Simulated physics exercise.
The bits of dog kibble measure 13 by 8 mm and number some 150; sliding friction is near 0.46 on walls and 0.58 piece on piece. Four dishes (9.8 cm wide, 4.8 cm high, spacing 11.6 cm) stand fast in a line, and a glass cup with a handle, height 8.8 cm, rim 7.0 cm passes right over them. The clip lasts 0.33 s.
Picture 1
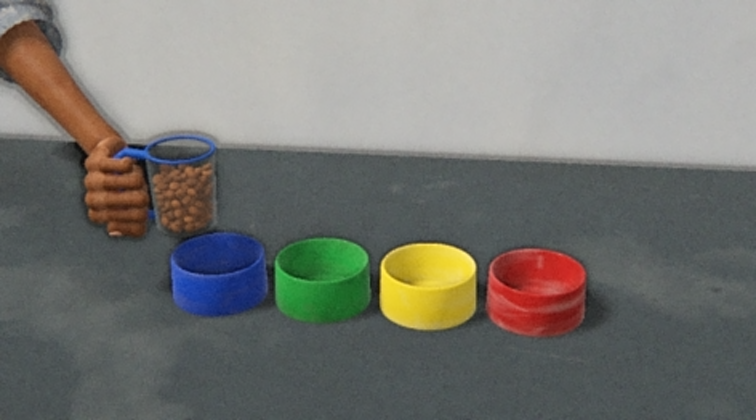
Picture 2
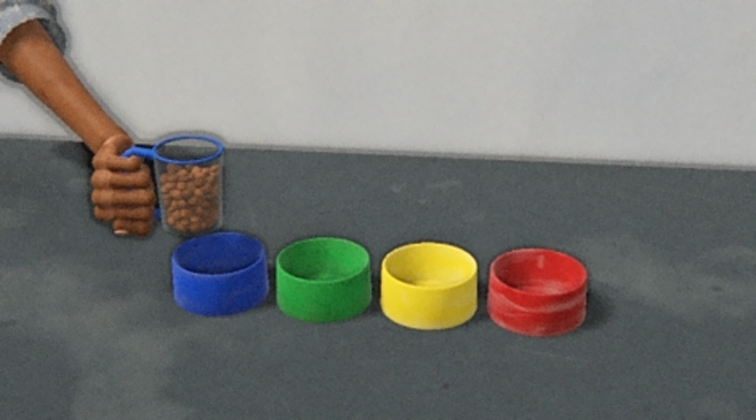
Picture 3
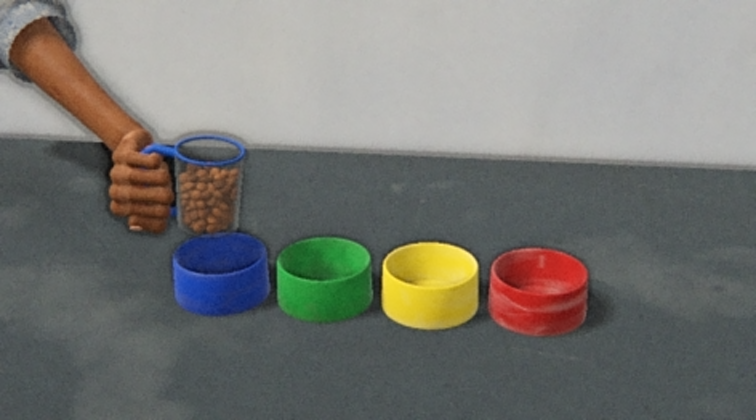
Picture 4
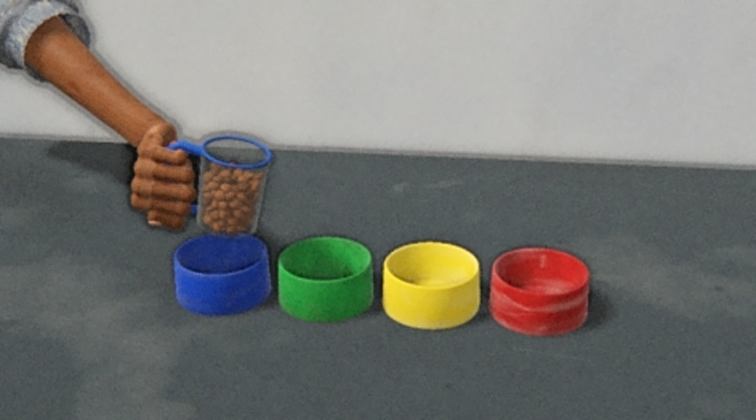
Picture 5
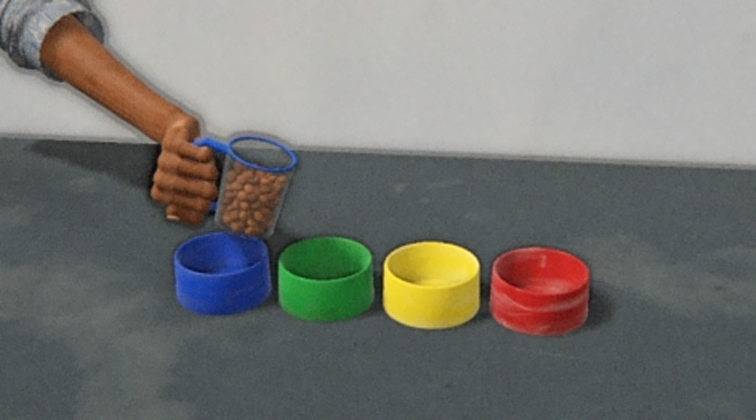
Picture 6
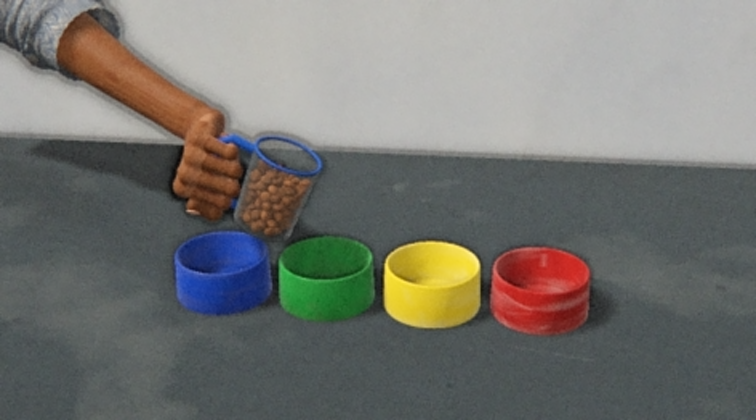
On a dark gray surface against a pale wall, a hand holds a clear cup of brown kibble by its blue handle and moves it right above blue, green, yellow and red dishes, from the blue toward the green, gradually tilting it rightward.
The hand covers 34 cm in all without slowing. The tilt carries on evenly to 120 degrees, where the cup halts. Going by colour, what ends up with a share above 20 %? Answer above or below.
Red dish: Above; blue dish: Below; green dish: Below; yellow dish: Below; on the counter: Below.
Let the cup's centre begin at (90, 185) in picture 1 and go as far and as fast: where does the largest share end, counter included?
The winner: Yellow.
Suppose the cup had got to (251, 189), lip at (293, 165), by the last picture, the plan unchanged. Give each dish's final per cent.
Red 100, blue 0, green 0, yellow 0.
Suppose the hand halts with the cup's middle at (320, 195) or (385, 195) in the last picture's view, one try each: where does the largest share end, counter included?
The winner: Green; yellow.
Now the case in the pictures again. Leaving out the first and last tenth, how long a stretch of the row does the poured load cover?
Some 5 cm.
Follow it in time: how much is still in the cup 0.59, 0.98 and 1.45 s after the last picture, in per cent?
In turn: 100, 90, 25.
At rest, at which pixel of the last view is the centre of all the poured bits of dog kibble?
Around (549, 293).
Then, 0.59 s after the last picture, tilt 68 degrees; cup holds 100 %.
Then, 0.98 s after the last picture, tilt 99 degrees; cup holds 90 %, red 10 %.
Then, 1.45 s after the last picture, tilt 120 degrees; cup holds 25 %, red 75 %.
In the end, red 100 %, blue 0 %, green 0 %, yellow 0 %, counter 0 %.
